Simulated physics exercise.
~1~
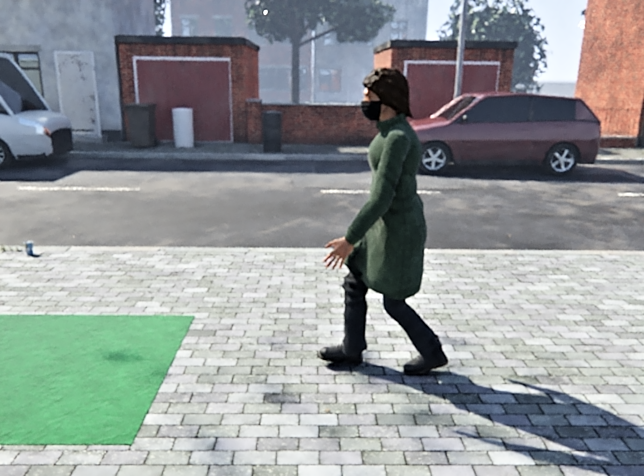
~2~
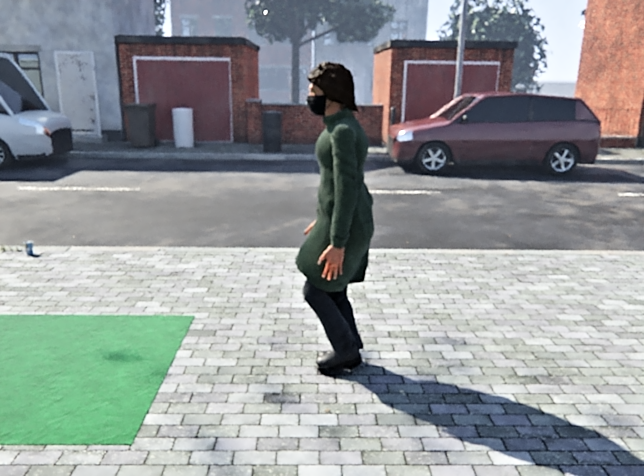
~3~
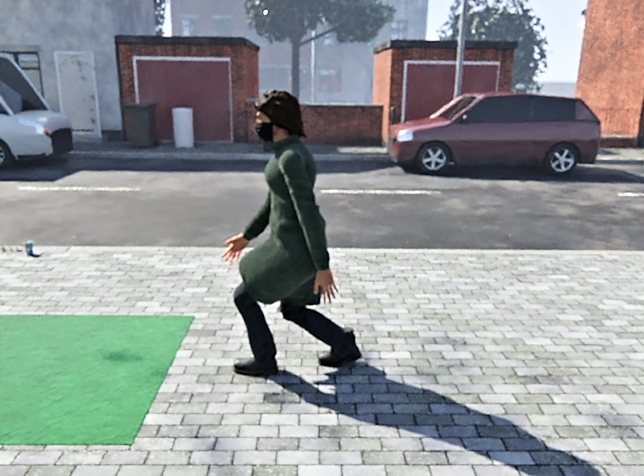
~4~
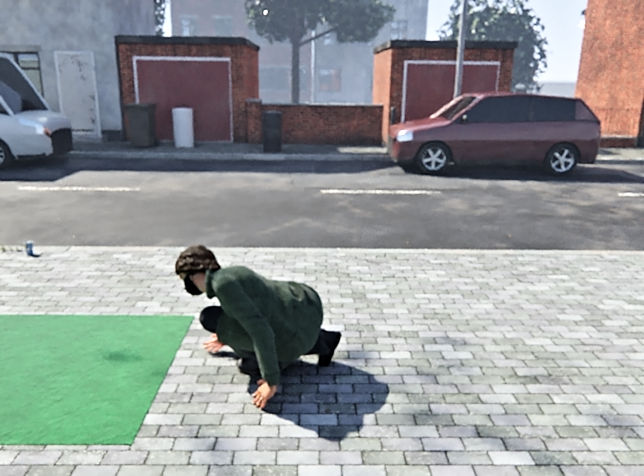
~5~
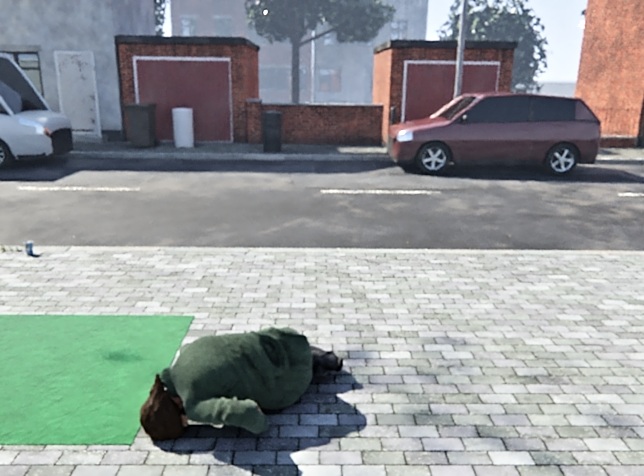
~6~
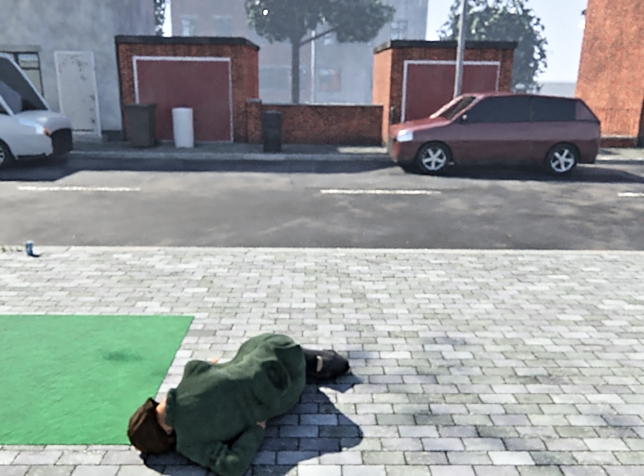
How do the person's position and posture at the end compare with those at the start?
At the start the person is upright and walking, well to the right of the green mat. By the end they are lying on the paving further left and lower in the view, beside the mat's right edge.
